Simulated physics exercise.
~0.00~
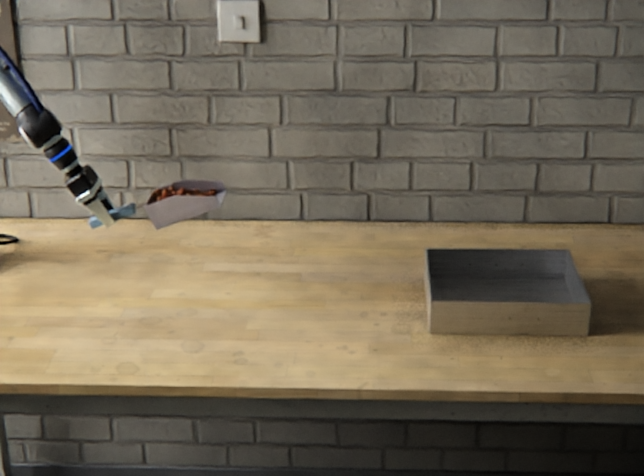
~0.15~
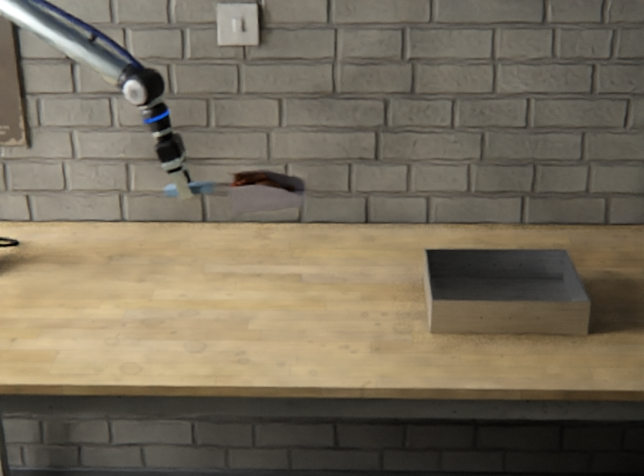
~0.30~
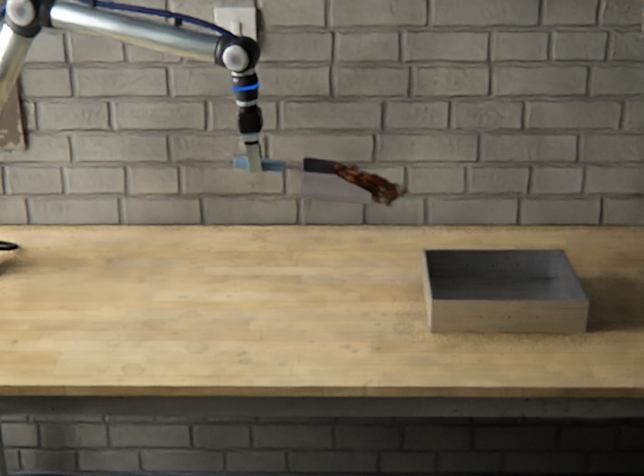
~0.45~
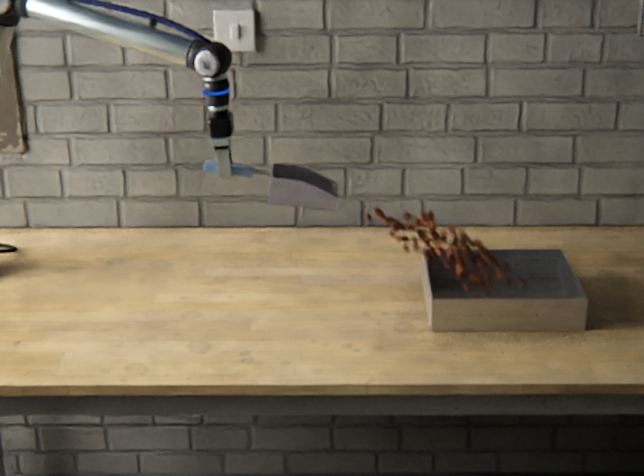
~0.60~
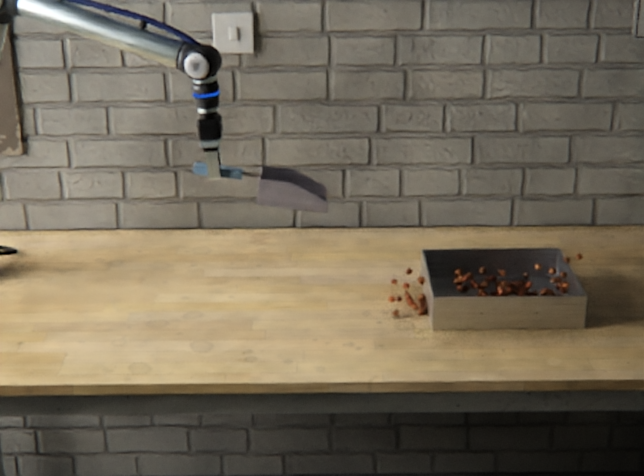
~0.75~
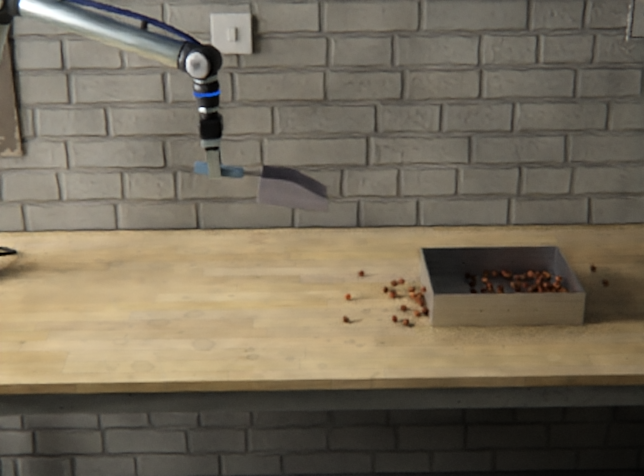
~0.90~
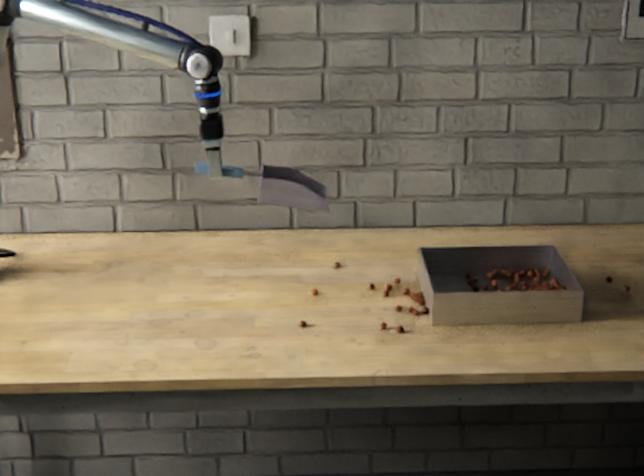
We see a robot arm swing a scoop of small reddish-brown nuts to the right above a wooden table, then stop and pull back slightly, flinging them toward an open box; most settle inside, while some scatter across the tabletop, mainly left of the box.
